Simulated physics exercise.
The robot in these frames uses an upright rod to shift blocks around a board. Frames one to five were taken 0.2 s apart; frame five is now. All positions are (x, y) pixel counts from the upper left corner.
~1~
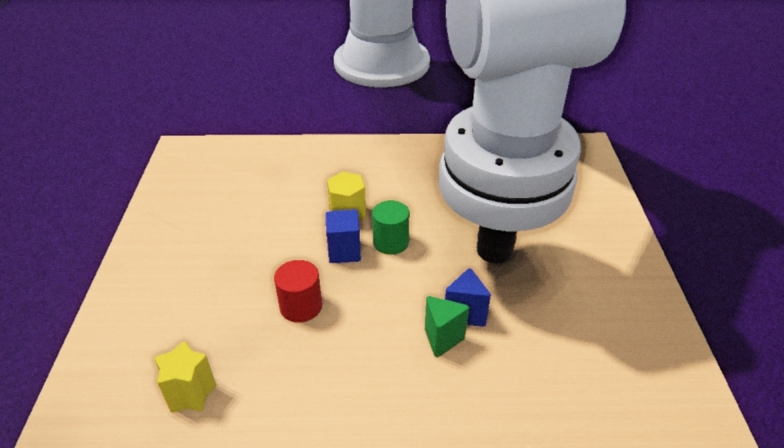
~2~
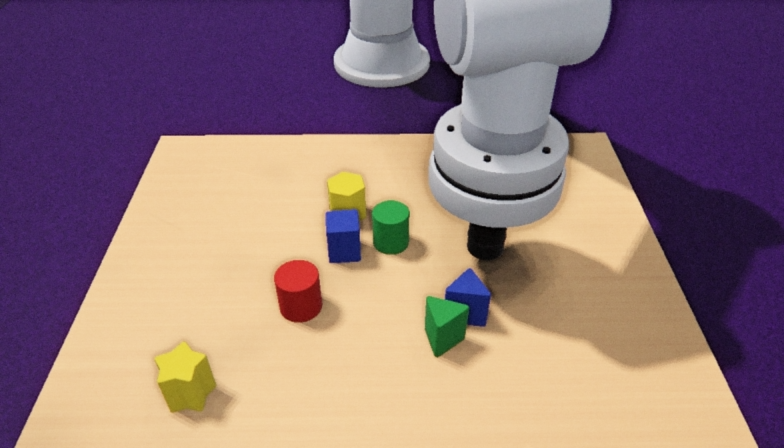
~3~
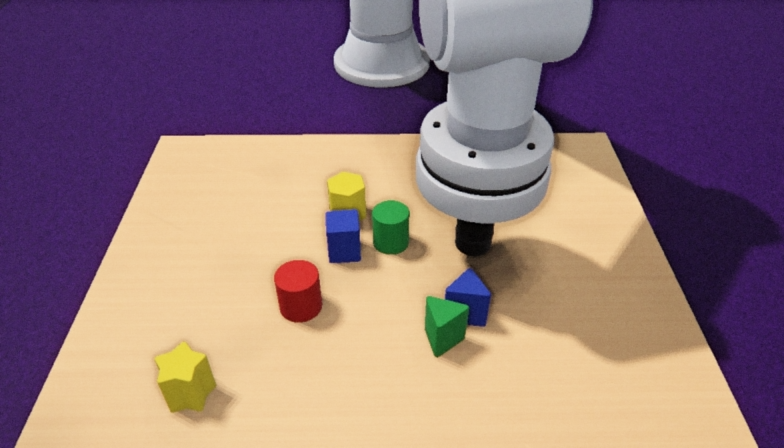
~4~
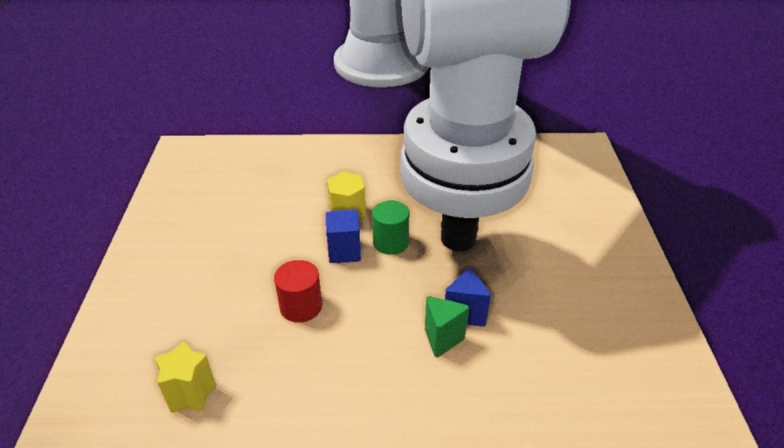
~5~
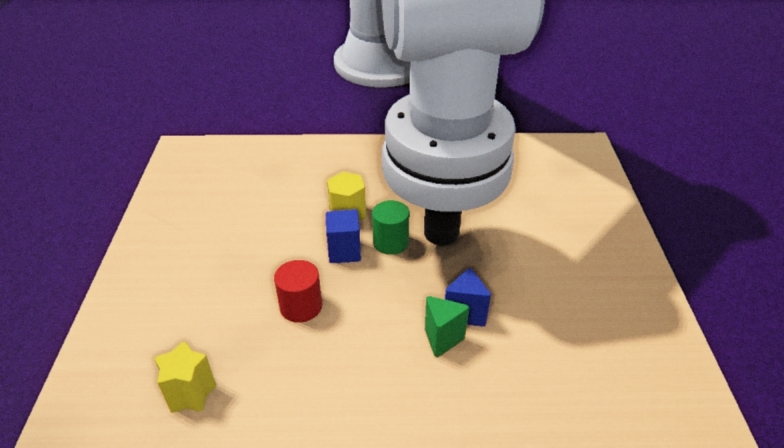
In this clip, a robot arm with a dark upright rod moves left and slightly back above a wooden board, nearing the green cylinder, while the red, yellow, blue and green blocks all stay where they are.
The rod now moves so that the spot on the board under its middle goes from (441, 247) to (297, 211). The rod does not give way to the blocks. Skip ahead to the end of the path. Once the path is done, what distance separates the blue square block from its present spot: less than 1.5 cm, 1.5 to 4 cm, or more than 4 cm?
Answer: 1.5 to 4 cm.
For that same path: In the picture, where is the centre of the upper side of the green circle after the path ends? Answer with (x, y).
I'd place it at (291, 205), taking the centre of its top.
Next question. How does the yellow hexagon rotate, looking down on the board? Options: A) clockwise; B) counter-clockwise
The answer is A.
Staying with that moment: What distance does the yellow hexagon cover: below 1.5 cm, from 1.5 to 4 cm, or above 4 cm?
The largest band: Over 4 cm.
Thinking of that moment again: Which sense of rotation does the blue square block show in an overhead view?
My answer: Anticlockwise.
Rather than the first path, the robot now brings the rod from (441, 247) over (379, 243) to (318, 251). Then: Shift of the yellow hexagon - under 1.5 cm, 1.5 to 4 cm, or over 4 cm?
The yellow hexagon ends up very close, under 1.5 cm away.
What follows on the original path. One third of the way, rod at (390, 222); blue square block at (328, 223), turned 40° anticlockwise; green circle at (354, 206).
Two thirds of the way, rod at (342, 210); blue square block at (312, 228), turned 85° anticlockwise; yellow hexagon at (325, 172), turned 65° clockwise; green circle at (310, 205).
At the end, rod at (296, 199); blue square block at (311, 229), turned 85° anticlockwise; yellow hexagon at (309, 161), turned 120° clockwise; green circle at (291, 205); blue triangle still.
